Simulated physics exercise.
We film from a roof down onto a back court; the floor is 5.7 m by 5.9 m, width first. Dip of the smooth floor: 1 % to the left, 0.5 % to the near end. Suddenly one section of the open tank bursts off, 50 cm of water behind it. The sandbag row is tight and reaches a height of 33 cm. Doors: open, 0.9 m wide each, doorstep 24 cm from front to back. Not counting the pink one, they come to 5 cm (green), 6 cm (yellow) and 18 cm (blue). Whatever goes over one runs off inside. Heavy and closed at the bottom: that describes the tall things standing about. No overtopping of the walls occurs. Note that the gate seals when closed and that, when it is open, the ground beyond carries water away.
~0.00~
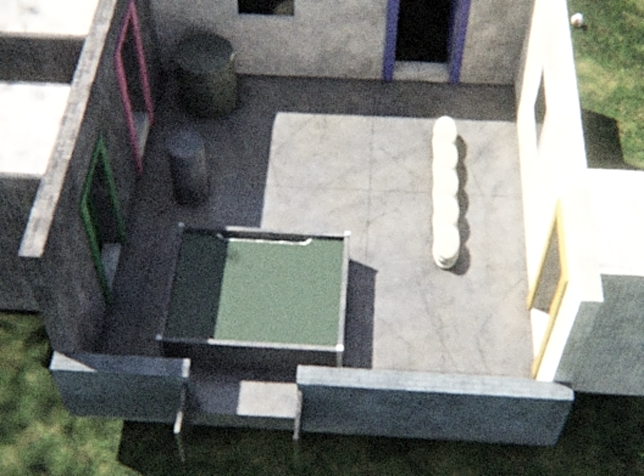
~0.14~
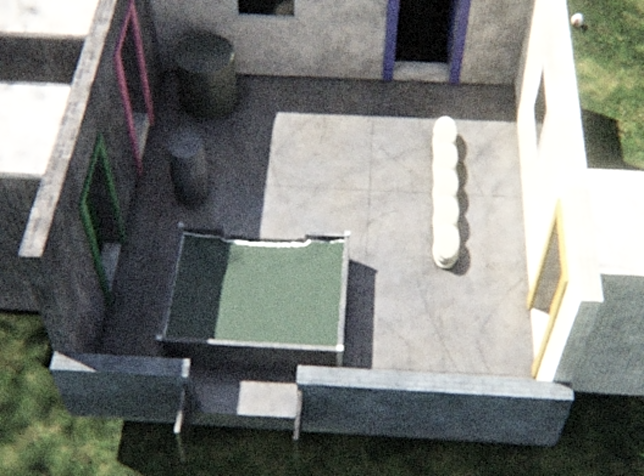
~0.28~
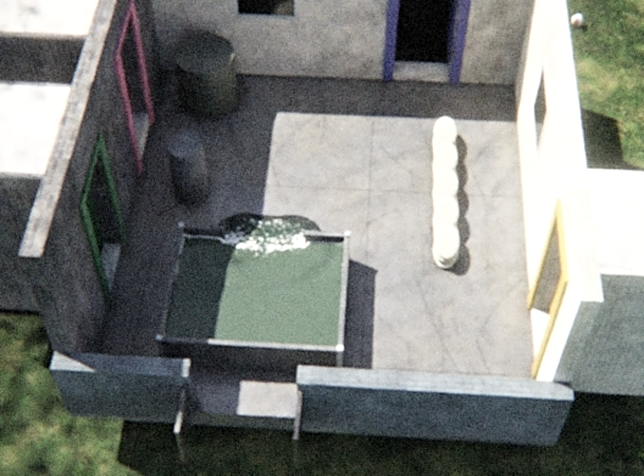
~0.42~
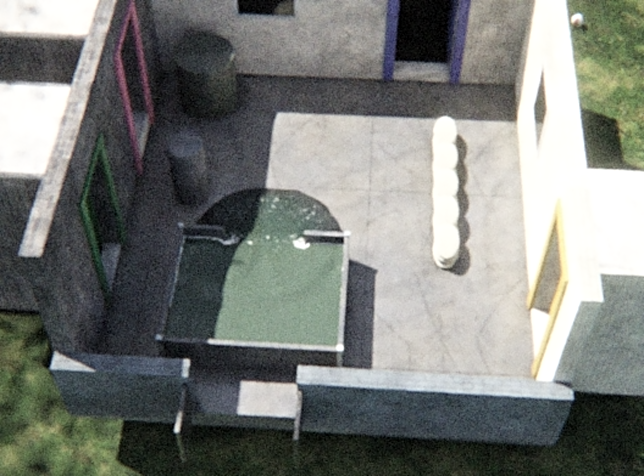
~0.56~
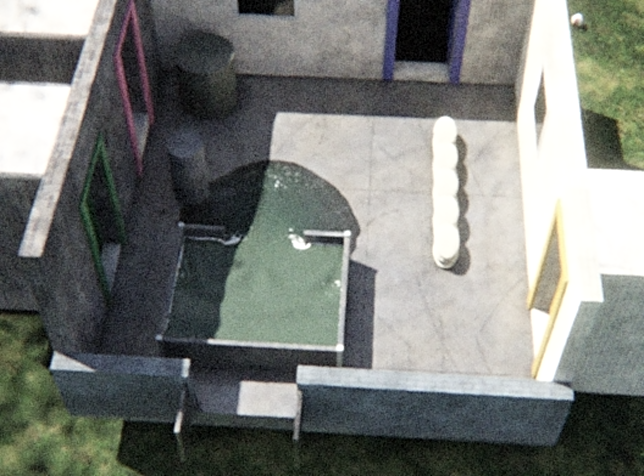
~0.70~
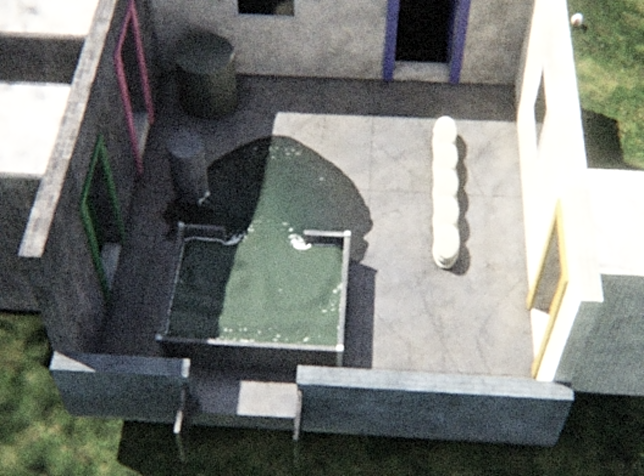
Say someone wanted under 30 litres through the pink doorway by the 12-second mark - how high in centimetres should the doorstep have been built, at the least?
They should have built it at least 8.5 cm high.
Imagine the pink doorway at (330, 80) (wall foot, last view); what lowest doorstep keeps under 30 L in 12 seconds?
It needs about 12.0 cm.
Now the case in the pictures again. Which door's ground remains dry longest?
Yellow.
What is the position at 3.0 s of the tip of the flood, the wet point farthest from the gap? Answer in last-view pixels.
Pixel close to (509, 90).
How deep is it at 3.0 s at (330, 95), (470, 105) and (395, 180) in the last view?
About 14, 2 and 2 cm.
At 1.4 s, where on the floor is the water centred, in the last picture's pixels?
The water is centred around (264, 268) in the last picture's pixels.
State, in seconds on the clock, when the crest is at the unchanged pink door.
4.5 s.
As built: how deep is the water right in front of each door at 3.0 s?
Green door 2 cm, yellow door 0 cm, blue door 12 cm, pink door 9 cm.
After 1.4 s water covers 30 % of the floor, deepest (28 cm) near (263, 250); it has not reached the pink door.
After 3.0 s water covers 45 % of the floor, deepest (22 cm) near (273, 80); 9 cm at the pink door, 0 litres in over its 27 cm doorstep.
After 12.0 s water covers 95 % of the floor, deepest (10 cm) near (89, 388); 9 cm at the pink door, 0 litres in over its 27 cm doorstep.
At the pink door as built, the water arrived by 2.1 s and peaked near 12 cm at 4.6 s.
Run again over the same 12 s with other heights there, 70 litres in over 6.5 cm, 10 litres over 10.5 cm. The limit of 30 litres is kept from about 8.5 cm up.
